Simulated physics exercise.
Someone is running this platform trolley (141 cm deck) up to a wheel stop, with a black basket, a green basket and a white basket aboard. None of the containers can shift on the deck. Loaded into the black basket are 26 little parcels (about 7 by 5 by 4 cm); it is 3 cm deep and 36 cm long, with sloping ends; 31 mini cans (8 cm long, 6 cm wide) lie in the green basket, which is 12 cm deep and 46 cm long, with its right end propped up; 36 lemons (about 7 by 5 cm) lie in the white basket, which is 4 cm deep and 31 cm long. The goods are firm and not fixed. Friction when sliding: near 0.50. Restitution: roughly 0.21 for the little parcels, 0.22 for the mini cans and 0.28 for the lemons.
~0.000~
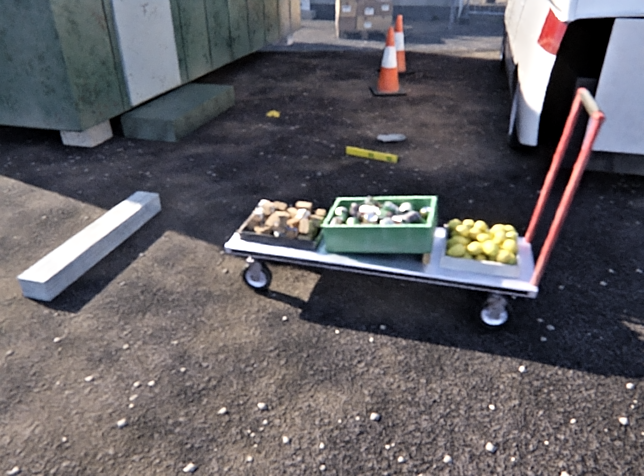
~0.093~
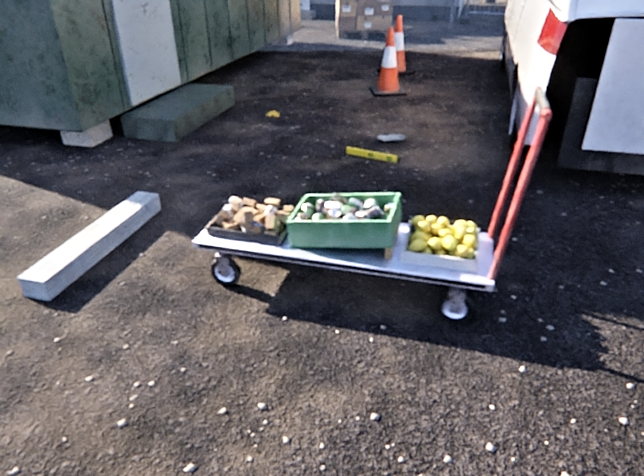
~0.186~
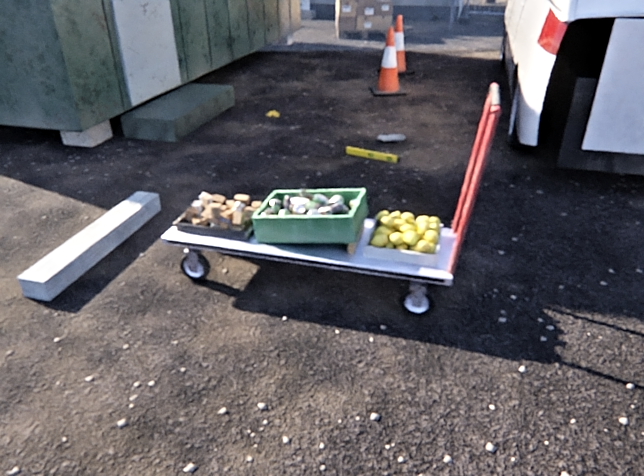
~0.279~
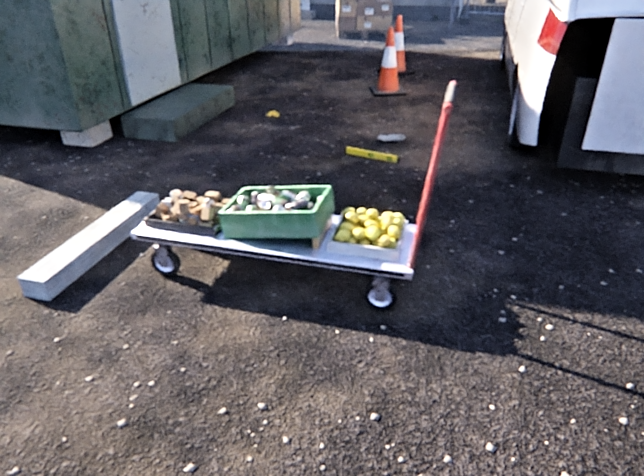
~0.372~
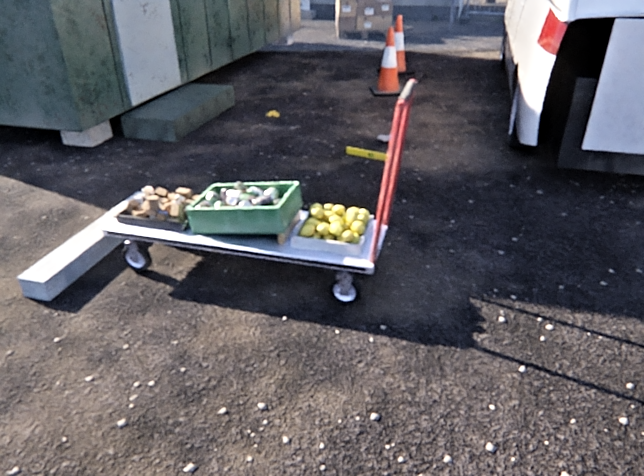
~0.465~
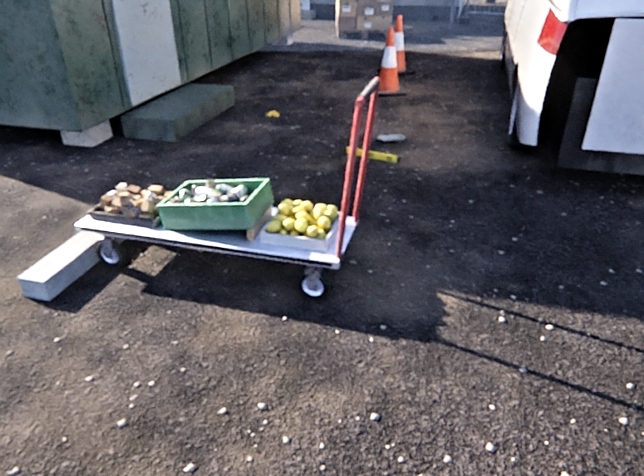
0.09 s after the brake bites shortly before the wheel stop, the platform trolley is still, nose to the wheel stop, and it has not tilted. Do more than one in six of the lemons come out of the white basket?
Yes.
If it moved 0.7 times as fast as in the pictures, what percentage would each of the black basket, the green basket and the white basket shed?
Black basket 0, green basket 0, white basket 20 per cent.
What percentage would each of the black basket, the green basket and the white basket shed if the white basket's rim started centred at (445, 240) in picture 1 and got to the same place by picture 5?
That would give black basket 10 %, green basket 0 % and white basket 20 %.
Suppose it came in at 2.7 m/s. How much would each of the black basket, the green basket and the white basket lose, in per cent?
Black basket 40 %, green basket 10 %, white basket 30 %.
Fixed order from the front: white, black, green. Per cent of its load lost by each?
With that order the black basket sheds 20 per cent of its load, the green basket 0 per cent, and the white basket 30 per cent.
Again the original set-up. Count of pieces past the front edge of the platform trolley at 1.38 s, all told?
Around 5.
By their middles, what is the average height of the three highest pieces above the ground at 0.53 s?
About 44 cm up, on average.
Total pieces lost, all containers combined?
16 or so.
After 0.53 s, 0 of 26 out of the black basket, 0 of 31 out of the green basket and 3 of 36 out of the white basket.
After 0.65 s, 3 of 26 out of the black basket, 0 of 31 out of the green basket and 7 of 36 out of the white basket.
After 0.88 s, 7 of 26 out of the black basket, 0 of 31 out of the green basket and 10 of 36 out of the white basket.
Final count (at 1.38 s), 7 of 26 out of the black basket, 0 of 31 out of the green basket and 10 of 36 out of the white basket. Asked share, 10 of 36, 28 per cent.
